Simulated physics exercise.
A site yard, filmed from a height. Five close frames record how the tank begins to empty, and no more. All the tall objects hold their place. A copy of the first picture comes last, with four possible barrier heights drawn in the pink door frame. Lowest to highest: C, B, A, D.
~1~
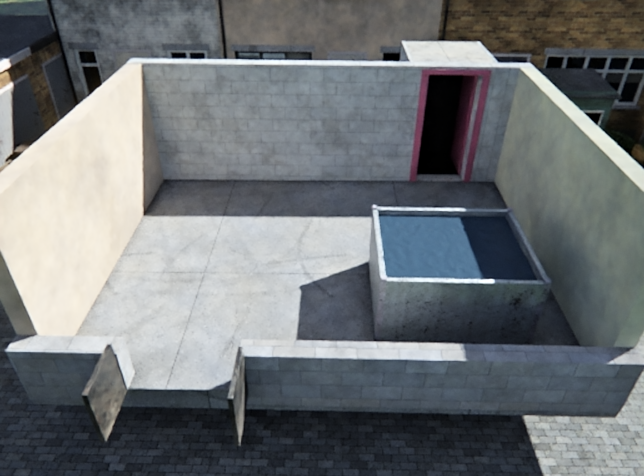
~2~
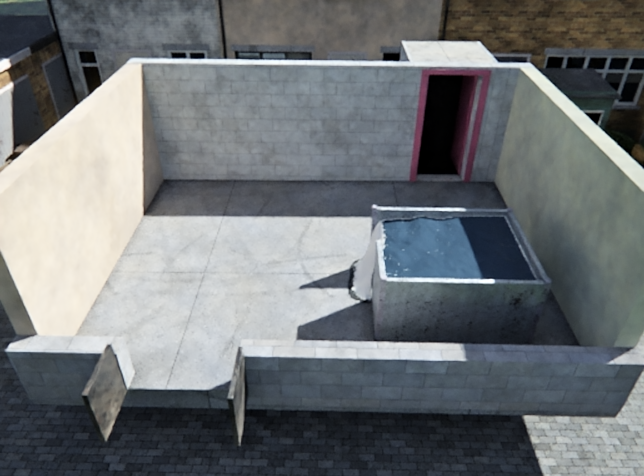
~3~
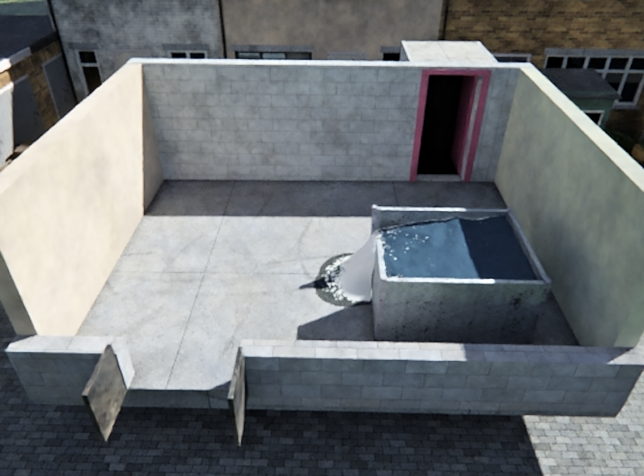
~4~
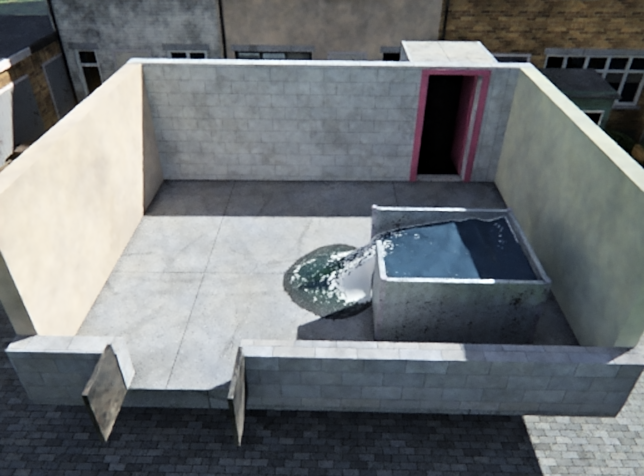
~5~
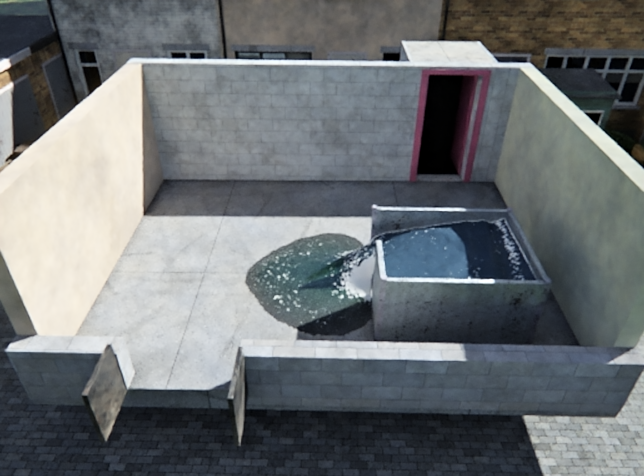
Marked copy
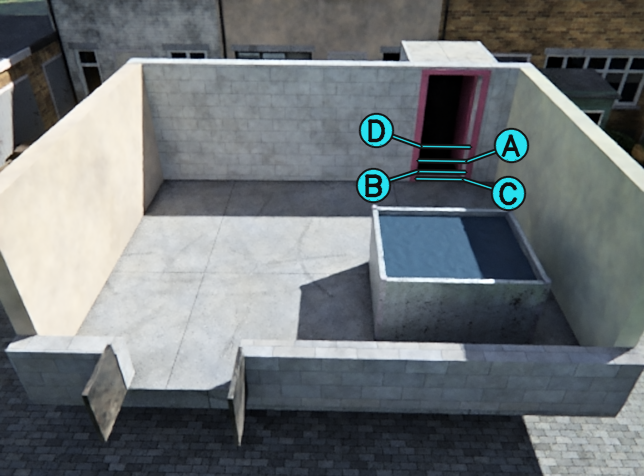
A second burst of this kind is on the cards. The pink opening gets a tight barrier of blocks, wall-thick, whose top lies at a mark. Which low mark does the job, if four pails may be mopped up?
C will do.
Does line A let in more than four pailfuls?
No, not at all.
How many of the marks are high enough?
All of them.
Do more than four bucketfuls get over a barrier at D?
No.
In cyan, A at (442, 161); B at (441, 171); C at (440, 179); D at (445, 146); from the bottom up C, B, A, D.
With A, nothing gets over.
With B, nothing gets over.
With C, a splash gets over, under a bucket.
With D, nothing gets over.
